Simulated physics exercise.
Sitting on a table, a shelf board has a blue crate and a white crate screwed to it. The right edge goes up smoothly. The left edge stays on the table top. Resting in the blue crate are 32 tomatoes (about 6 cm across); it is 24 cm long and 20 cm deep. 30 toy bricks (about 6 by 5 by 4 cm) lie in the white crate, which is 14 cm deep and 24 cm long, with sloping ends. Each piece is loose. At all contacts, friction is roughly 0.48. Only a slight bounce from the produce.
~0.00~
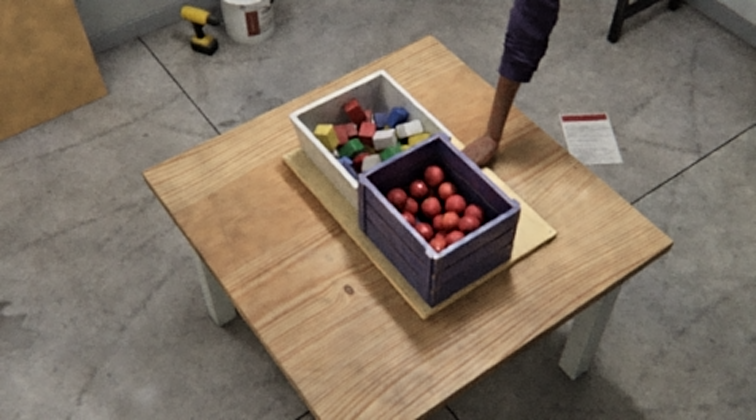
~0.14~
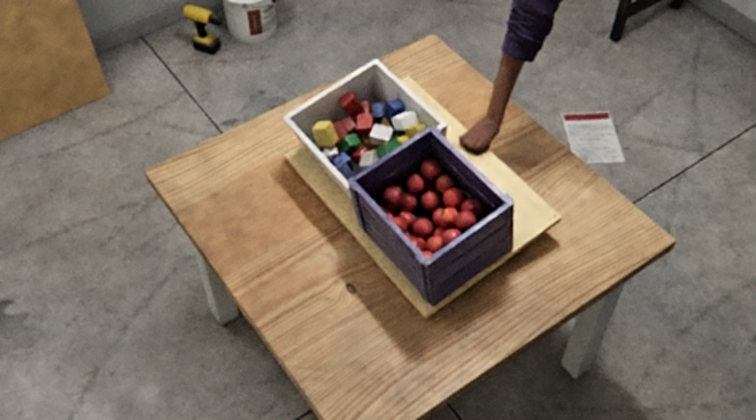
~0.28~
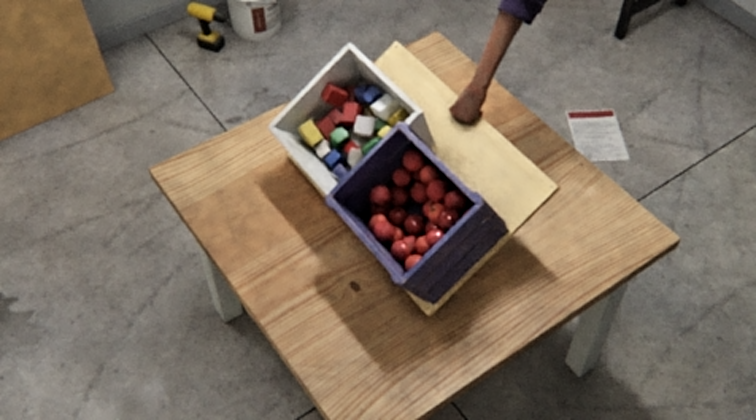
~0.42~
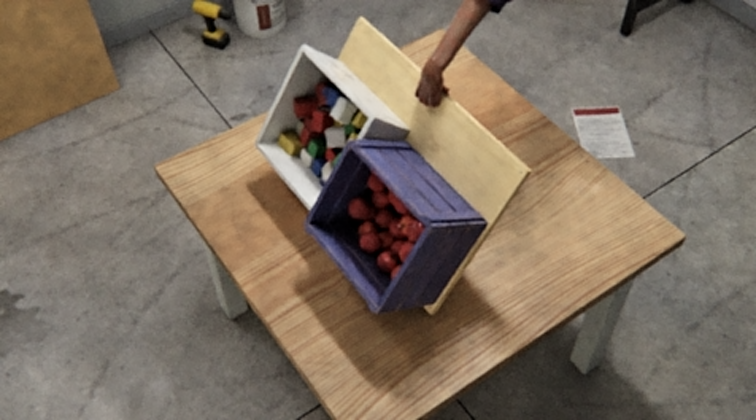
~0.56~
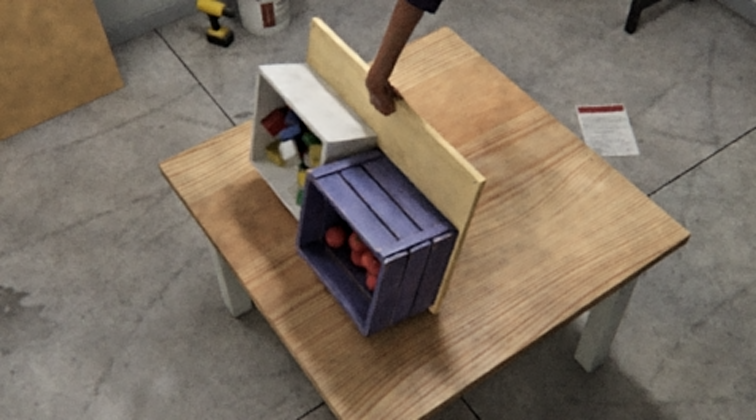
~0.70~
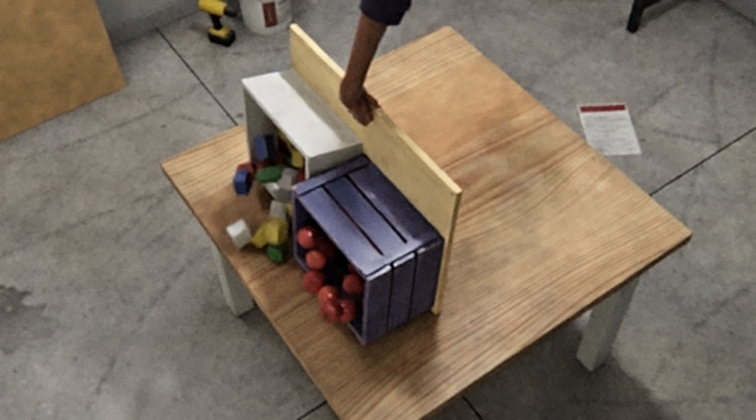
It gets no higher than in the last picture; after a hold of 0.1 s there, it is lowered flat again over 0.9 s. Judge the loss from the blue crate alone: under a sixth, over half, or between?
Outflow: A sixth, at most half.
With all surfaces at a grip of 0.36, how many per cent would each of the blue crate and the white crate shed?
Blue crate 20, white crate 70 per cent.
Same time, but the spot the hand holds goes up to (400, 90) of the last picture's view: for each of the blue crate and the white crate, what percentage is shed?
In that case blue crate sheds 10 percent of its load and white crate sheds 20 percent.
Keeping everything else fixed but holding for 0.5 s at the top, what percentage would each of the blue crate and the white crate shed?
Blue crate: 30%, white crate: 50%.
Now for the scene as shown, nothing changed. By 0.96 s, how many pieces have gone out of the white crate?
Out by then, roughly: White crate 16.
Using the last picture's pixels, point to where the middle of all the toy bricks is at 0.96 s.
Somewhere around pixel (278, 197).
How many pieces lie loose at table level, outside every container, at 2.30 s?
Count of pieces: About 12.
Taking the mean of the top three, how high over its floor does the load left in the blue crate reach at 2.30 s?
That is close to 11 centimetres.
After 0.96 s, tilt 79°; blue crate 25 in, 7 out and white crate 15 in, 15 out.
After 1.28 s, tilt 39°; blue crate 23 in, 9 out and white crate 15 in, 15 out.
After 1.73 s, tilt 0°; blue crate 23 in, 9 out and white crate 15 in, 15 out.
Outcome (at 2.30 s), blue crate 23 in, 9 out and white crate 15 in, 15 out. Asked share, 9 of 32, 28 per cent.
